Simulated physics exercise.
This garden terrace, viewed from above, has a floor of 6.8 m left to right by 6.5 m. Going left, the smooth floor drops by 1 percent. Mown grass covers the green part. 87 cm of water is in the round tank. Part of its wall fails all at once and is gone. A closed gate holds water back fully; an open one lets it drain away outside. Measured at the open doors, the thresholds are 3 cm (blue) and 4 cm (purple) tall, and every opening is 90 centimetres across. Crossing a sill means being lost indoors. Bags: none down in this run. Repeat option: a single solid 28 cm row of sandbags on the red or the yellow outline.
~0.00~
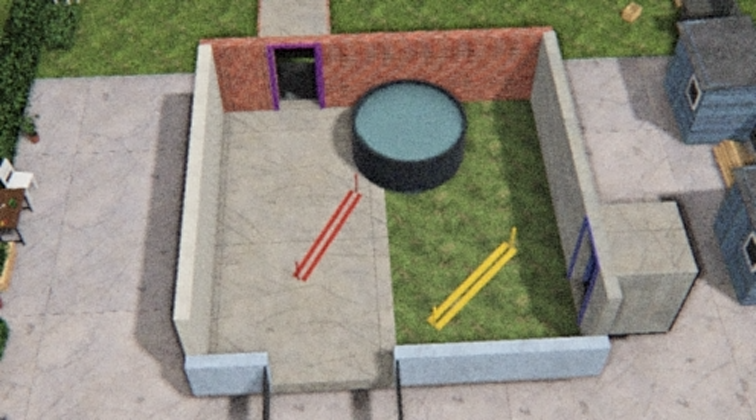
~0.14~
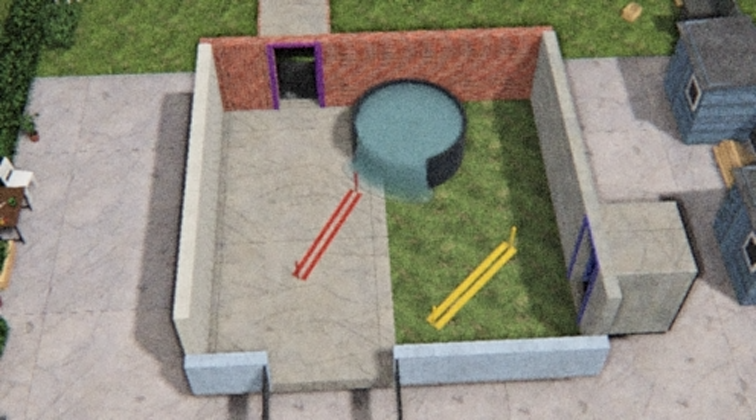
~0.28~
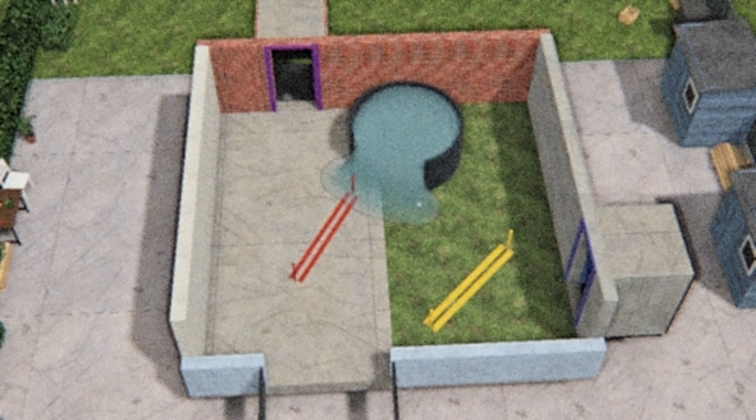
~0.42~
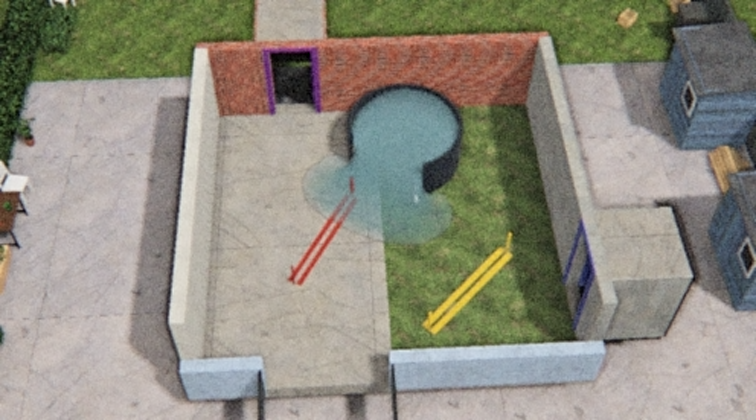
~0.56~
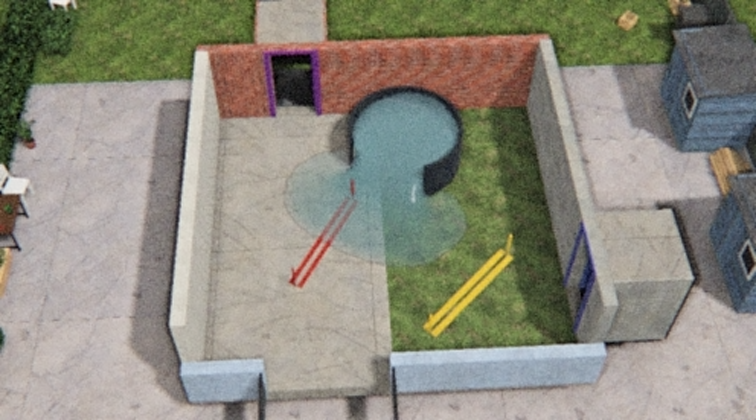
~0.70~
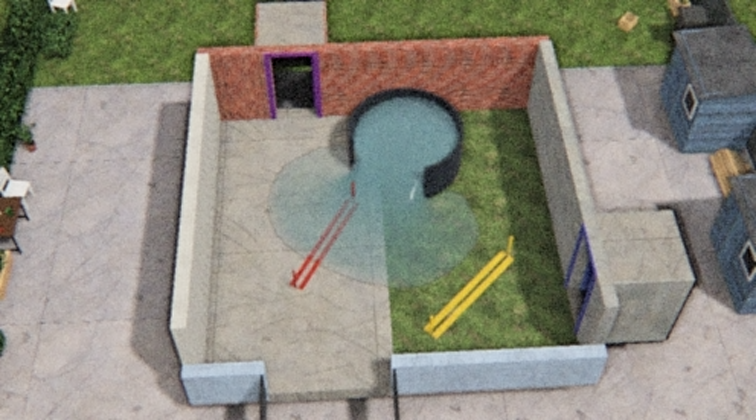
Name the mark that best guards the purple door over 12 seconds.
The red mark.
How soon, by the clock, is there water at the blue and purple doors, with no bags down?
The blue door at 4.5 s and the purple door at 2.2 s.
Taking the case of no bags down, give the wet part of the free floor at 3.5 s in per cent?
Something near 70 per cent.
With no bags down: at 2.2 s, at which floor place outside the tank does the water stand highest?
(204, 385).
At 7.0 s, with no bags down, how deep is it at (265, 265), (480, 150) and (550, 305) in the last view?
Around 10 cm, 0 cm and 5 cm.
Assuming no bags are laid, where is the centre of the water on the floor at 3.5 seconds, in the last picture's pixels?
The water's centre sits about at (341, 255).
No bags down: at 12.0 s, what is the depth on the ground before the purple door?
Depth: Approx. 7.5 cm.
After 1.4 s water covers 50 % of the floor and is deepest (33 cm) near (373, 196) in the run without bags; in at the purple door, 0 L with no bags, 0 L with the row on red, 0 L on yellow.
After 2.2 s water covers 60 % of the floor and is deepest (63 cm) near (204, 385) in the run without bags; in at the purple door, 0 L with no bags, 0 L with the row on red, 0 L on yellow.
After 3.5 s water covers 70 % of the floor and is deepest (29 cm) near (204, 385) in the run without bags; in at the purple door, 0 L with no bags, 0 L with the row on red, 0 L on yellow.
After 7.0 s water covers 85 % of the floor and is deepest (12 cm) near (204, 385) in the run without bags; in at the purple door, 1 L with no bags, 0 L with the row on red, 0 L on yellow.
After 12.0 s water covers 95 % of the floor and is deepest (10 cm) near (226, 190) in the run without bags; in at the purple door, 18 L with no bags, 5 L with the row on red, 23 L on yellow.
